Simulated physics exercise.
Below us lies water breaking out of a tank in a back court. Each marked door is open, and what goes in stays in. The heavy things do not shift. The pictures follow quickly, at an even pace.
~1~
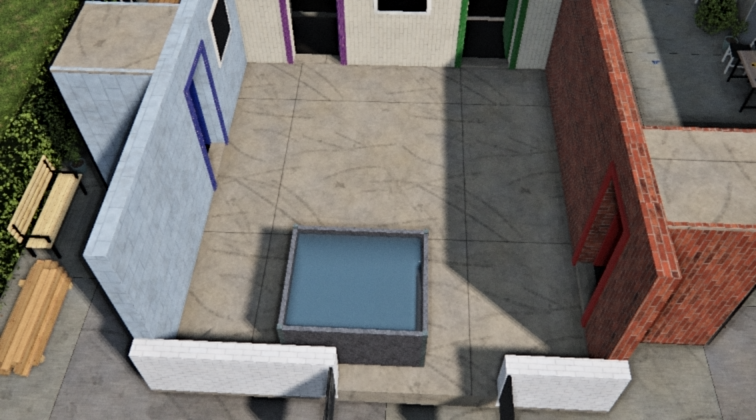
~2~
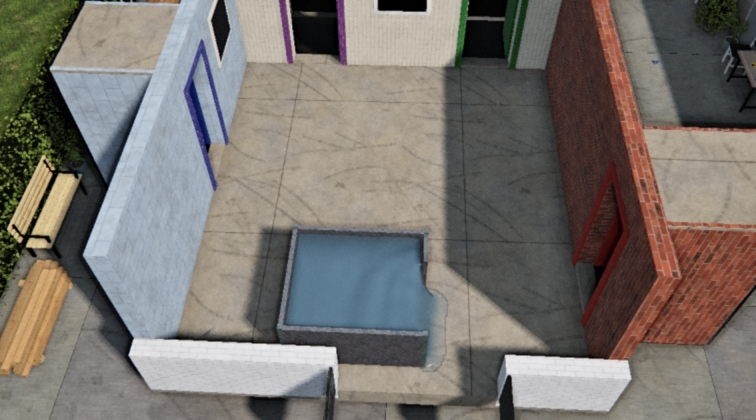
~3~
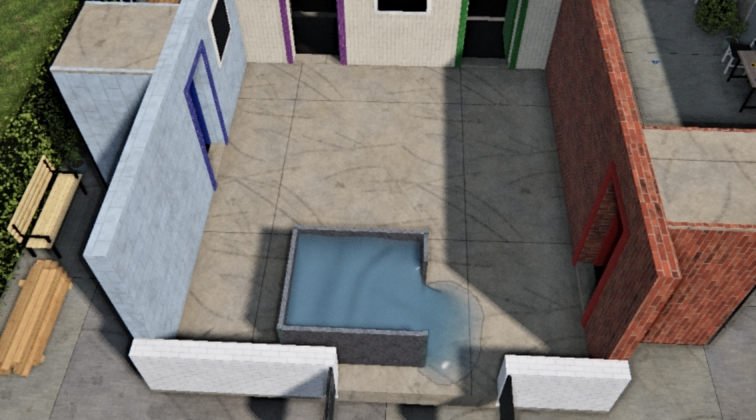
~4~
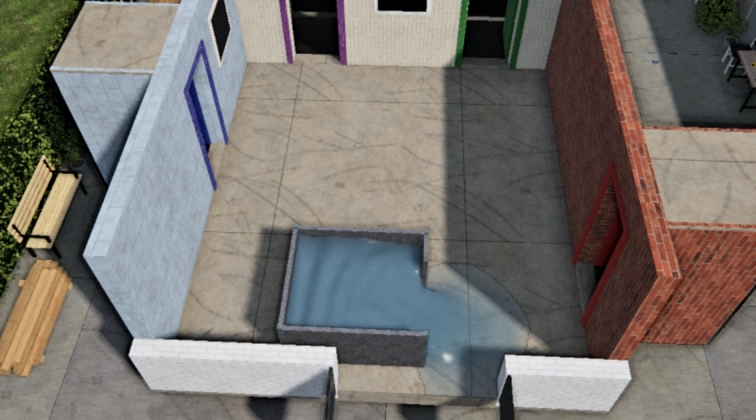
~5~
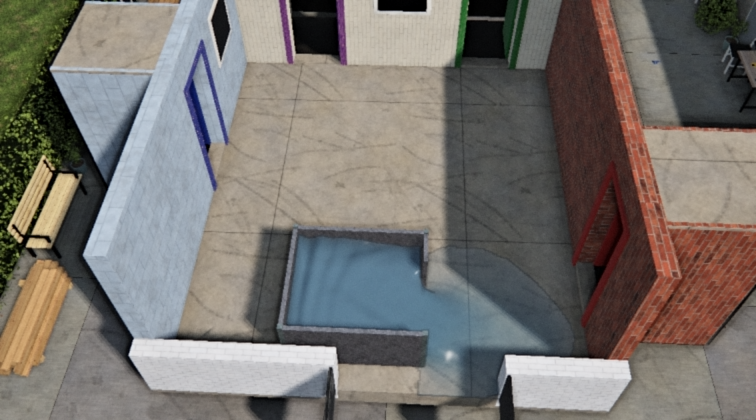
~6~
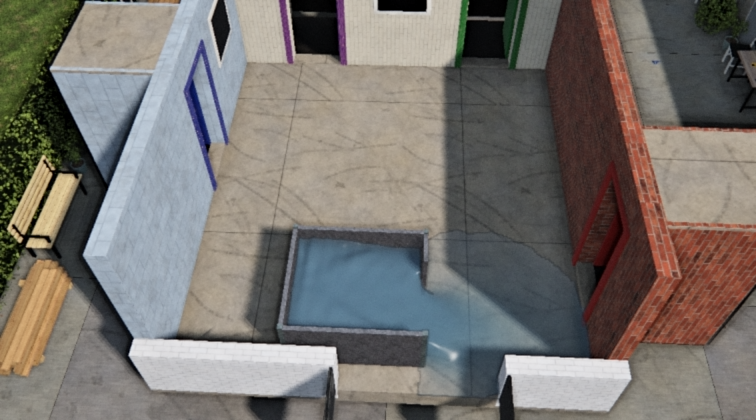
At first, still blue water fills a square grey tank in a paved courtyard between a pale blue wall and a red brick one. Water then pours through a gap in the tank's right side, and a shallow sheet fans out rightward across the paving to the brick wall, while the tank's level drops.
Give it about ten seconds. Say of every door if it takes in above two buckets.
In the end: The blue door admits no more than that; the green door lets in a lot; the purple door admits no more than that; the red door lets in a lot.
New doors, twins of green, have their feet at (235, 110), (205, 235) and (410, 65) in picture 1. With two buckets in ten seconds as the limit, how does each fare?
In turn: Floods, is under, is over.
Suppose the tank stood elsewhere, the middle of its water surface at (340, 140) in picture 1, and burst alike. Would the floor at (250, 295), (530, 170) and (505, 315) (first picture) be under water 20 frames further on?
As listed: Not flooded, under water, flooded.
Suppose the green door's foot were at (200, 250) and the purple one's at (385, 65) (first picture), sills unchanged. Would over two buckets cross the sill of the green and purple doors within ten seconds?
One by one: The green one holds; the purple one goes over.
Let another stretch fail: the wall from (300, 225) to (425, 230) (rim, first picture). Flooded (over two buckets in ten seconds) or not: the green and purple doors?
My reading: Green door goes over; purple door lets more in.
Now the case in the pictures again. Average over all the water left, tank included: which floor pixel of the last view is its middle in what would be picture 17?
I would point to (450, 302).
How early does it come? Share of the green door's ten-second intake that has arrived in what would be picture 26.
Close to 5 %.
A moment on, water covers 15 % of the floor; the blue door not reached, the green door not reached, the purple door not reached, the red door over two buckets in.
Next, water covers 20 % of the floor; the blue door not reached, the green door not reached, the purple door not reached, the red door far over two buckets in.
Then, water covers 45 % of the floor; the blue door not reached, the green door under two buckets in, the purple door not reached, the red door far over two buckets in.
Later, water covers 65 % of the floor; the blue door not reached, the green door far over two buckets in, the purple door wet at the sill, nothing in, the red door far over two buckets in.
In the end, water covers 85 % of the floor; the blue door wet at the sill, nothing in, the green door far over two buckets in, the purple door under two buckets in, the red door far over two buckets in.
